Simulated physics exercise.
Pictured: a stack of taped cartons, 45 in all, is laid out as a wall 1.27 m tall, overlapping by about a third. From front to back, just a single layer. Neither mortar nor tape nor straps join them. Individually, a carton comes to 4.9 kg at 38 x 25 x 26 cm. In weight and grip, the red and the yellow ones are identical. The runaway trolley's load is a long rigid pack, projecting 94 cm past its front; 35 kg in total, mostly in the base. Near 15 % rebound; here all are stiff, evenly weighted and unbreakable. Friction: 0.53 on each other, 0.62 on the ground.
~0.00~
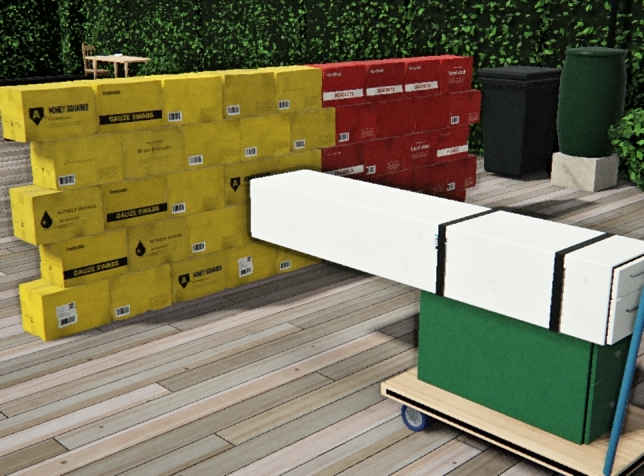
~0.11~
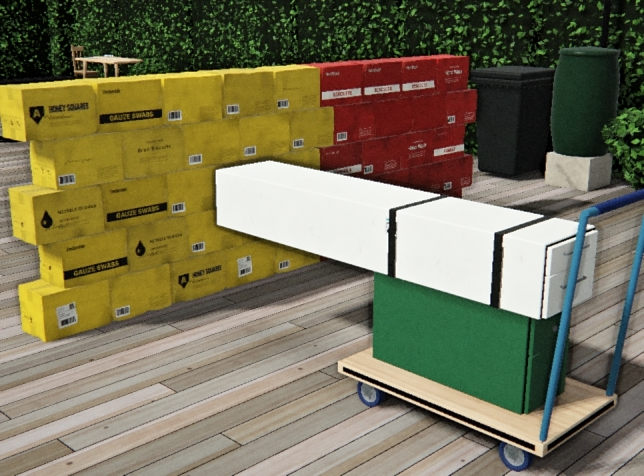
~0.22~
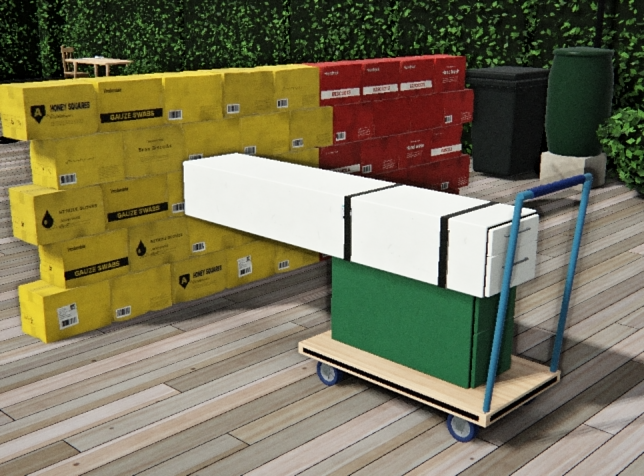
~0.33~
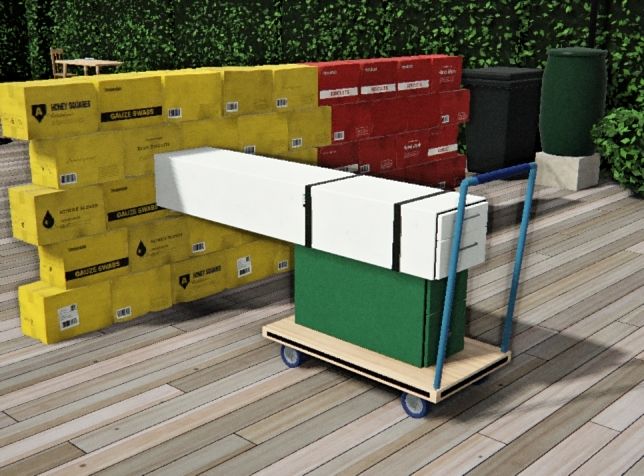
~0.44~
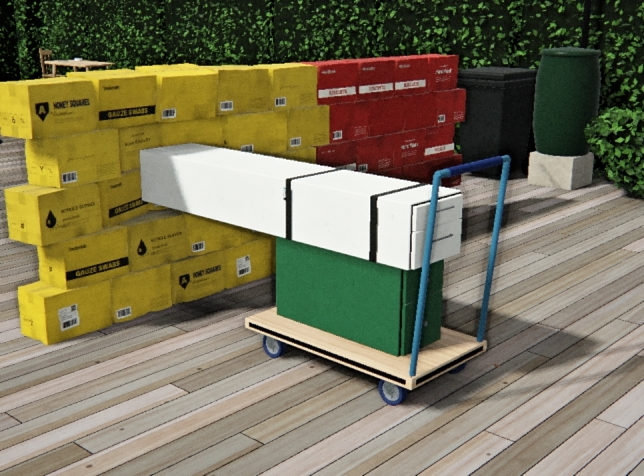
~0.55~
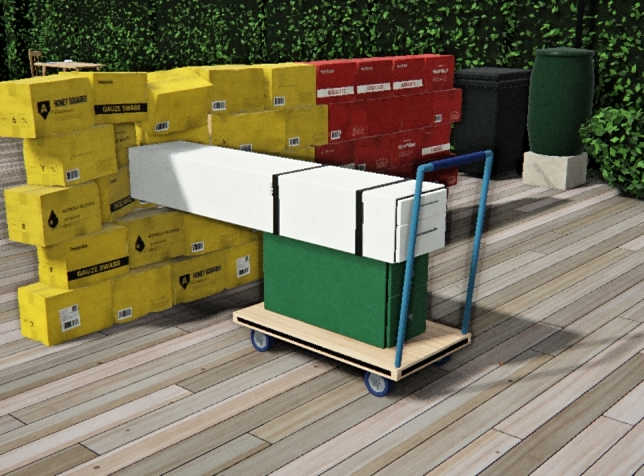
A loaded trolley carrying a long white box rolls left into a wall of yellow and red cartons, shoving yellow ones askew.
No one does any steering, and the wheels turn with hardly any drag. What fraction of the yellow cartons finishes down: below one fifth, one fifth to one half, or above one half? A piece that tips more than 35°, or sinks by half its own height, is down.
One fifth to one half.
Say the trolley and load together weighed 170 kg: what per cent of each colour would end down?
Yellow 20, red 0 %.
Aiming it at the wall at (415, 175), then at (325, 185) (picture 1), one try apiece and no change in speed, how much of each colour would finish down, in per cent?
You'd get yellow at 0 followed by 20, and red at 60 followed by 40 percent.
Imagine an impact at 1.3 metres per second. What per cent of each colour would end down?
Result - yellow: 0%; red: 0%.
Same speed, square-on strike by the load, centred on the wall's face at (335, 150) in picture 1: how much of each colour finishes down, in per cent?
Result - yellow: 20 %; red: 20 %.
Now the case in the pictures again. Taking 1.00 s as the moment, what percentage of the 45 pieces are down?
By then 15 %.
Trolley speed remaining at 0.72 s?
Near 0.7 m/s.
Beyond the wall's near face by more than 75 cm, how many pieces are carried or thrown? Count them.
Roughly 6 of them.
By 0.72 s, load 40 cm past the wall's line, still rolling; 2 of the 25 yellow cartons down (2 of 45 in all colours); top yellow carton tilted 5°.
By 1.00 s, load 57 cm past the wall's line, still rolling; 7 of the 25 yellow cartons down (7 of 45 in all colours); top yellow carton moved 7 cm.
By 1.46 s, load 79 cm past the wall's line, still rolling; 7 of the 25 yellow cartons down (7 of 45 in all colours); top yellow carton moved 34 mm.
When it is over (2.3 s), load 91 cm past the wall's line, stopped; 7 of the 25 yellow cartons down (7 of 45 in all colours); top yellow carton moved 39 mm; top red carton unmoved. That is 28 per cent. In pixels of the last frame, middles, top yellow carton near (51, 106), top red carton near (426, 73).
